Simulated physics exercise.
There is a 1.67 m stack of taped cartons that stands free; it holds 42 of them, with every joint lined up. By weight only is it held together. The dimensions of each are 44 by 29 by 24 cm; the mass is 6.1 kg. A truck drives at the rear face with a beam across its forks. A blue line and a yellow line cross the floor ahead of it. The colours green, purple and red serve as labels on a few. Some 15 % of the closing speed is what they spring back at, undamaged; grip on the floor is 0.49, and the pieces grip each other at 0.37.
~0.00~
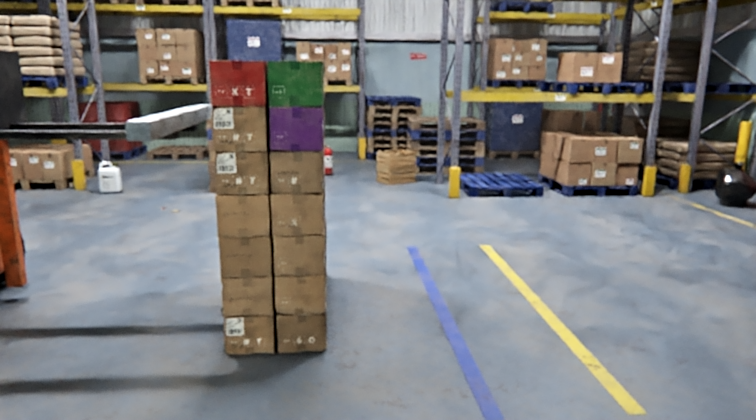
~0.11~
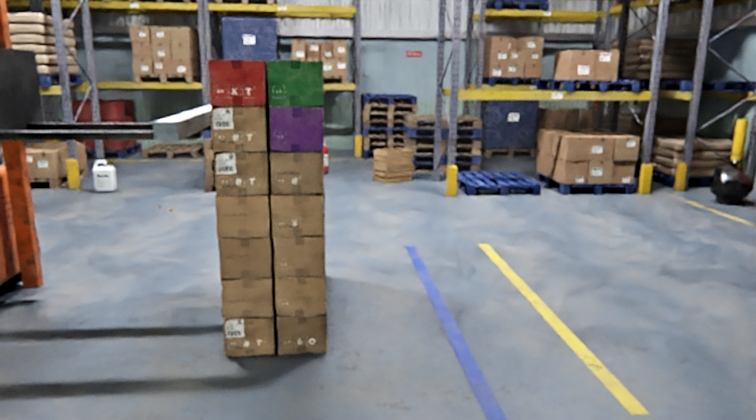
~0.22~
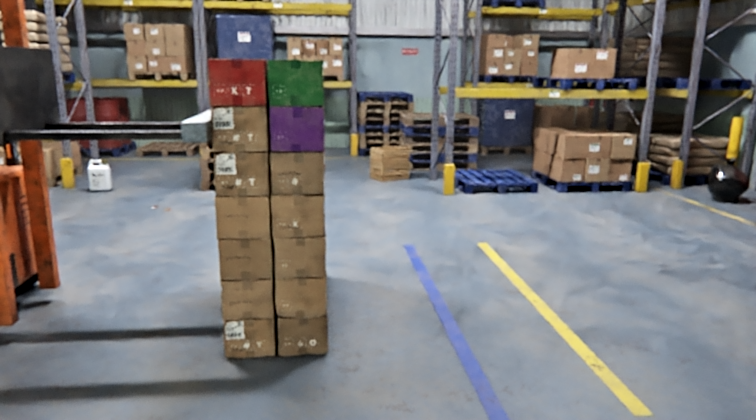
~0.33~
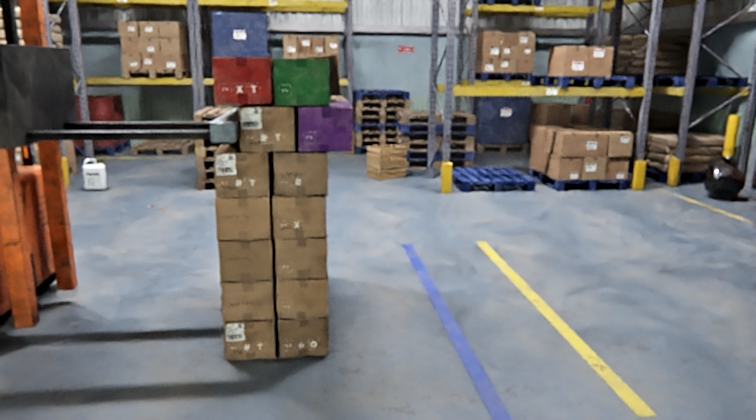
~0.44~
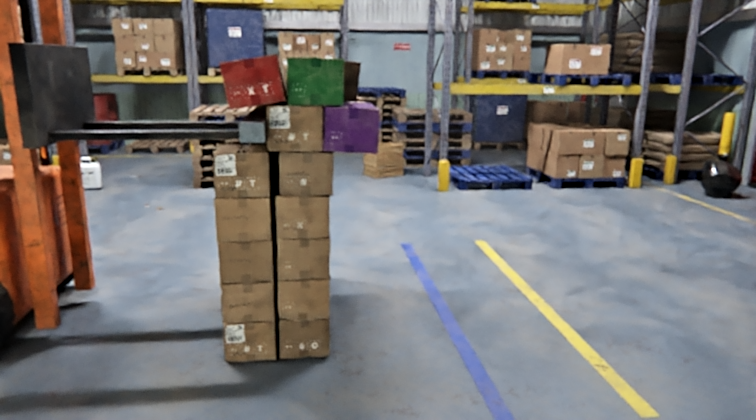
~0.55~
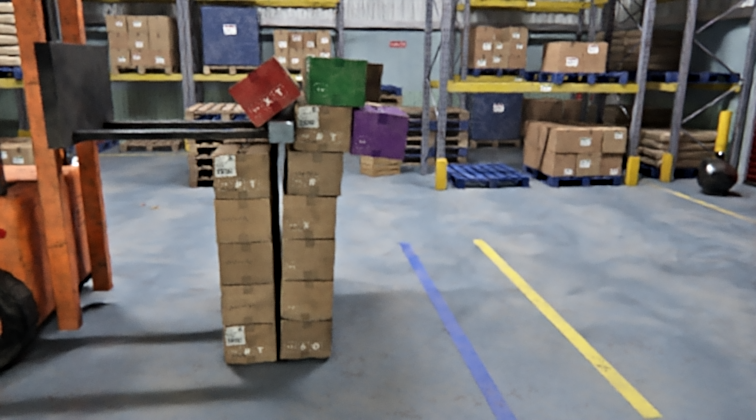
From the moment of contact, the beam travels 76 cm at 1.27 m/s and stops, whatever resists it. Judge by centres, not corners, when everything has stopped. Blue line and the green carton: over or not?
It goes over the line.
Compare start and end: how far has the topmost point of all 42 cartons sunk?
5 cm.
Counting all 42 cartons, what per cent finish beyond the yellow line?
Share past the line: Some 10 %.
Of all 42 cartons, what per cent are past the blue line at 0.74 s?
0 percent by then.
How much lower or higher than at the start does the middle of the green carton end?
Looks like it winds up about 145 centimetres lower.
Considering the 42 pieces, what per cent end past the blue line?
Around 30 %.
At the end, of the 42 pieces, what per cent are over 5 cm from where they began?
Shifted: 60 per cent.
By 0.74 s, none of the 42 cartons past the blue line, 27 disturbed; green carton tilted 10°; red carton on its side.
By 1.20 s, 7 of the 42 cartons past the blue line; green carton on its side; red carton on its side.
By 2.62 s, 10 of the 42 cartons past the blue line; green carton upside down; red carton tilted 51°, 21 cm lower.
When it is over (4.5 s), 12 of the 42 cartons past the blue line; green carton upside down; red carton tilted 52°, 21 cm lower; purple carton 1.19 m lower. In pixels of the last frame, middles, red carton near (305, 122).
